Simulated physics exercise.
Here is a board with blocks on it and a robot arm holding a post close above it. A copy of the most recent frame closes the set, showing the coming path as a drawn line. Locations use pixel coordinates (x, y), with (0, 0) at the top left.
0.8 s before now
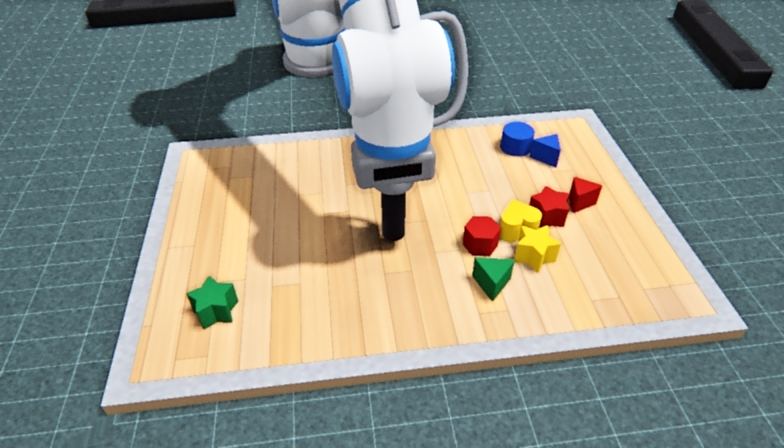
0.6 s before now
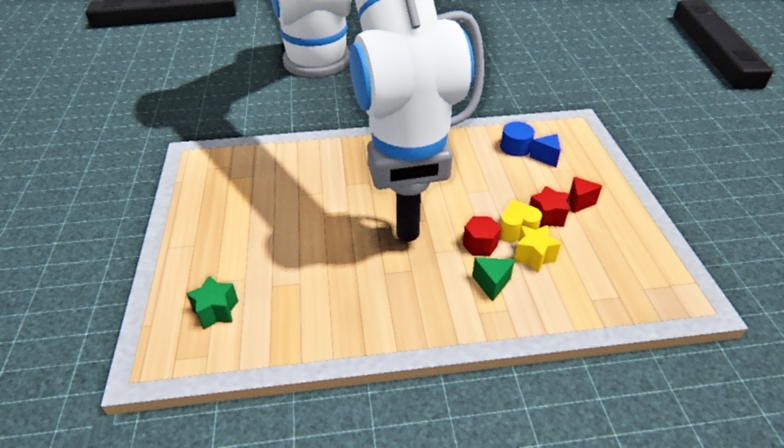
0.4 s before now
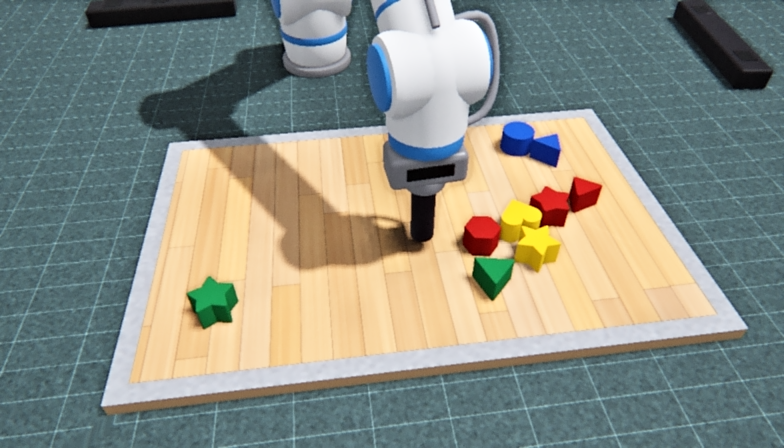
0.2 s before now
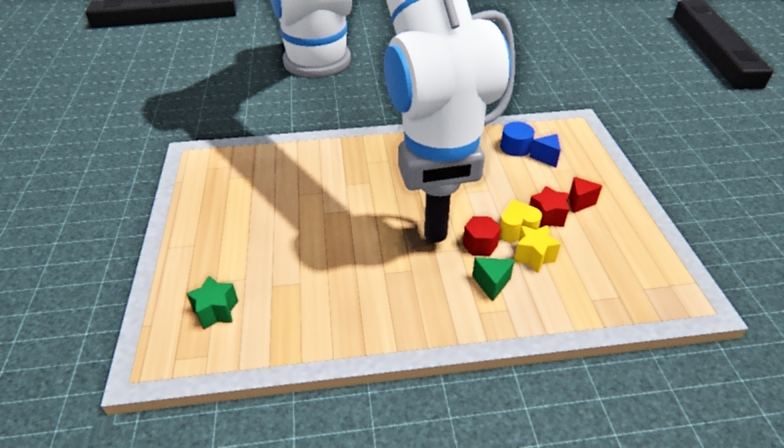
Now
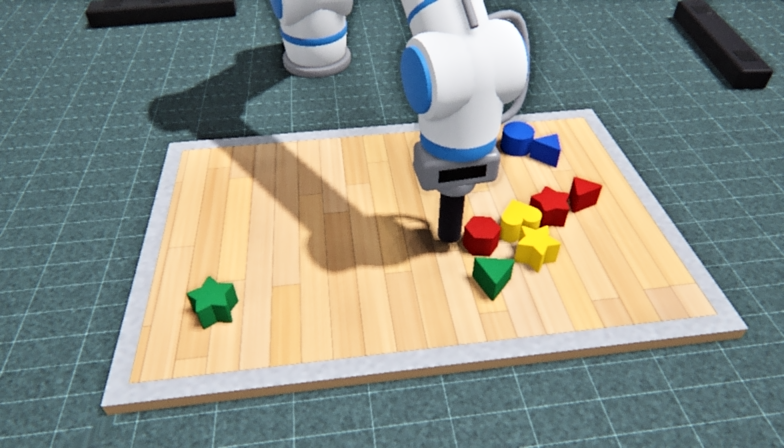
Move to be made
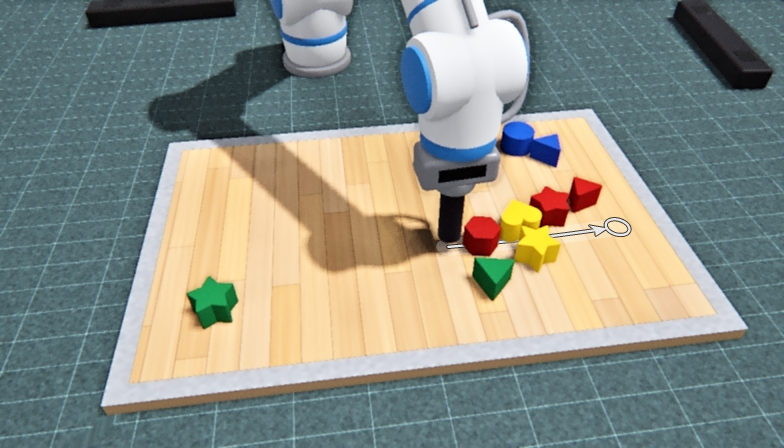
A white robot arm with blue bands holds a dark post low over a wooden board and moves it steadily right, starting near the middle. Its shadow shifts along with it, and the post draws close beside the red six-sided block while all the colored blocks stay still.
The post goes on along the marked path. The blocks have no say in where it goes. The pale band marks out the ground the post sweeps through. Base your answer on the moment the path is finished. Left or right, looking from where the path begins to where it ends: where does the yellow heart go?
Heads right.
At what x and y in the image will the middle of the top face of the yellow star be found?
Close to (579, 262).
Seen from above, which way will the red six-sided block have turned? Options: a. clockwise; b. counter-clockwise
I choose a.
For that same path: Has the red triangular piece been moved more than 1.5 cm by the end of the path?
No, it doesn't check out.
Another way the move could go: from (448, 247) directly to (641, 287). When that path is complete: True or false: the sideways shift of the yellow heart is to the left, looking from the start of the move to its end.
The statement is true.
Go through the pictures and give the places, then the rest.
The first picture shows post's lower end at (394, 234); red six-sided block at (483, 226); yellow heart at (520, 213); yellow star at (538, 238); red star at (552, 198); red triangular piece at (585, 185).
The second picture shows post at (408, 234); blocks still.
The third picture shows post at (422, 234); blocks still.
The fourth picture shows post at (436, 235); blocks still.
The fifth picture shows post at (449, 235); red six-sided block at (483, 226); yellow heart at (520, 213); yellow star at (538, 238); red star at (552, 198); red triangular piece at (585, 185).
Drawn move, in a line from (448, 247) to (618, 227).
On the path given first. One third of the way, post at (509, 230); red six-sided block at (538, 231), turned 55° clockwise; yellow heart at (561, 218), turned 55° anticlockwise; yellow star at (563, 249), turned 30° clockwise; red star at (561, 193), turned 45° anticlockwise; red triangular piece at (587, 183).
Two thirds of the way, post at (568, 223); red six-sided block at (566, 238), turned 90° clockwise; yellow heart at (597, 219), turned 105° anticlockwise; yellow star at (579, 262), turned 60° clockwise; red star at (562, 193), turned 50° anticlockwise; red triangular piece at (587, 182).
At the end, post at (622, 215); red six-sided block at (566, 238), turned 90° clockwise; yellow heart at (651, 220), turned 70° anticlockwise; yellow star at (579, 262), turned 60° clockwise; red star at (562, 193), turned 50° anticlockwise; red triangular piece at (587, 182).
